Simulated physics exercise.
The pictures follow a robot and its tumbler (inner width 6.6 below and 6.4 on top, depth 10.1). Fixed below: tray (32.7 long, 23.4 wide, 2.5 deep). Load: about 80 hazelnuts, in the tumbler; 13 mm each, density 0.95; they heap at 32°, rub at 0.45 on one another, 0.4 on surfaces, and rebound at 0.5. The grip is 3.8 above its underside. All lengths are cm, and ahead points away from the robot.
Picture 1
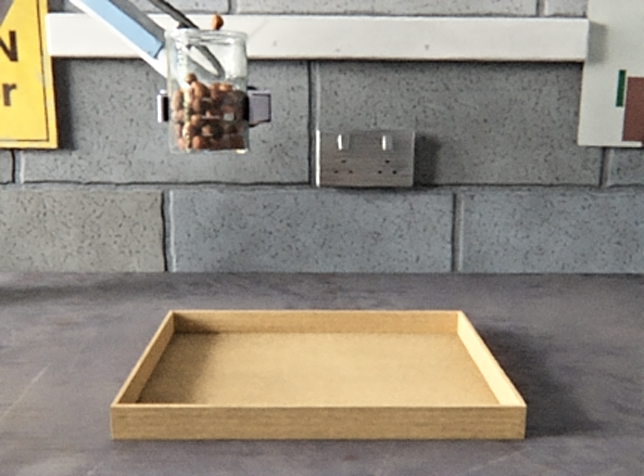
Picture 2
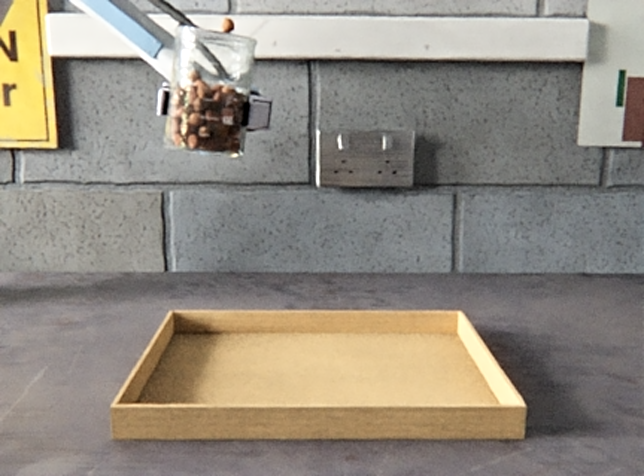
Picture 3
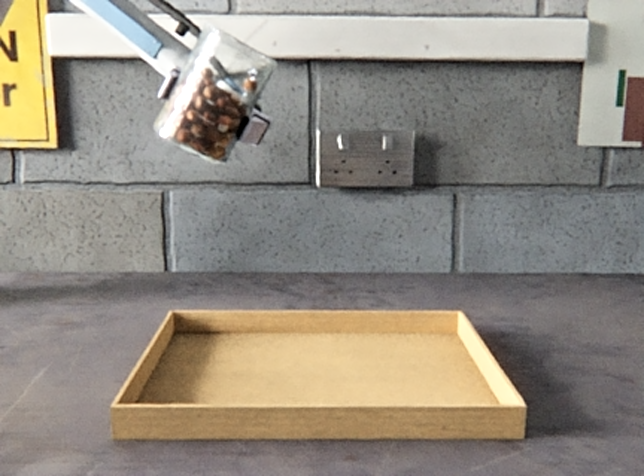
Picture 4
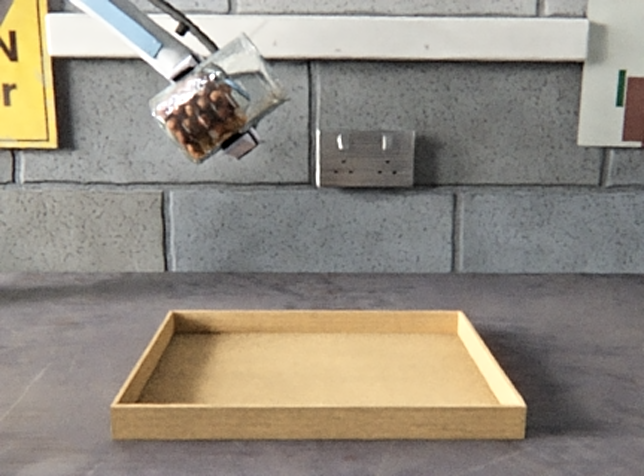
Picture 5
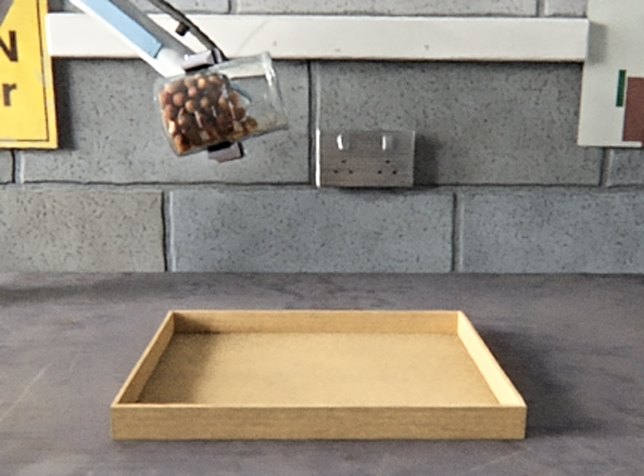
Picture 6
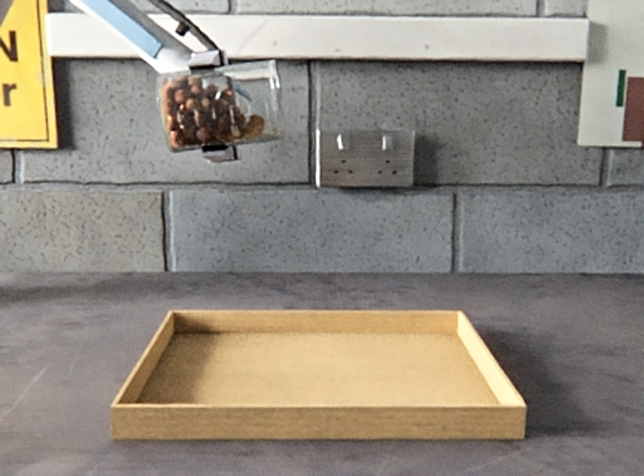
We see a robot arm holding a clear tumbler of brown hazelnuts above an empty, shallow wooden tray; the arm tilts the tumbler rightward until it lies almost horizontal, and the nuts shift inside it.
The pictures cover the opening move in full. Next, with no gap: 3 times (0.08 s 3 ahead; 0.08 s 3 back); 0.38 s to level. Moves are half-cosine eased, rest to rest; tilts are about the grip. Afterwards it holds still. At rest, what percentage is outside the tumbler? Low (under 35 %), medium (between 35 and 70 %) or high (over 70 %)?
Outside the tumbler the share is medium, between 35 and 70 %.
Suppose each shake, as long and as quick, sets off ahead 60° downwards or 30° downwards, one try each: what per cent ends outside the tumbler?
Some 15 and 25 per cent.
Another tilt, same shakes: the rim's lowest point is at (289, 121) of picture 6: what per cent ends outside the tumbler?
Some 30 per cent.
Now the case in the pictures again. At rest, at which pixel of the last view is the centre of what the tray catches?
Near (387, 368).
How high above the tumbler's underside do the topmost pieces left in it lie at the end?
About 4.0 cm.
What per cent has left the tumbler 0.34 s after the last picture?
About 35 per cent by then.
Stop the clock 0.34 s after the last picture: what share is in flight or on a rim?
Roughly 18 per cent.
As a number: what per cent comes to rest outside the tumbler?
Roughly 55 per cent.
Then, 0.34 s later, tilted 83° forward, highest piece 26 above the table; 57 in the tumbler, 13 in the tray, 15 in flight or on a rim.
Then, 0.69 s later, tilted 35° forward, highest piece 29 above the table; 41 in the tray, 38 in the tumbler, 3 on the table or floor, 3 in flight or on a rim.
Then, 1.06 s later, level, highest piece 26 above the table; 43 in the tray, 38 in the tumbler, 4 on the table or floor.
Then, 2.11 s later, level, highest piece 26 above the table; 43 in the tray, 38 in the tumbler, 4 on the table or floor.
At rest, 43 in the tray, 38 in the tumbler, 4 on the table or floor. That is 55 % outside the tumbler.
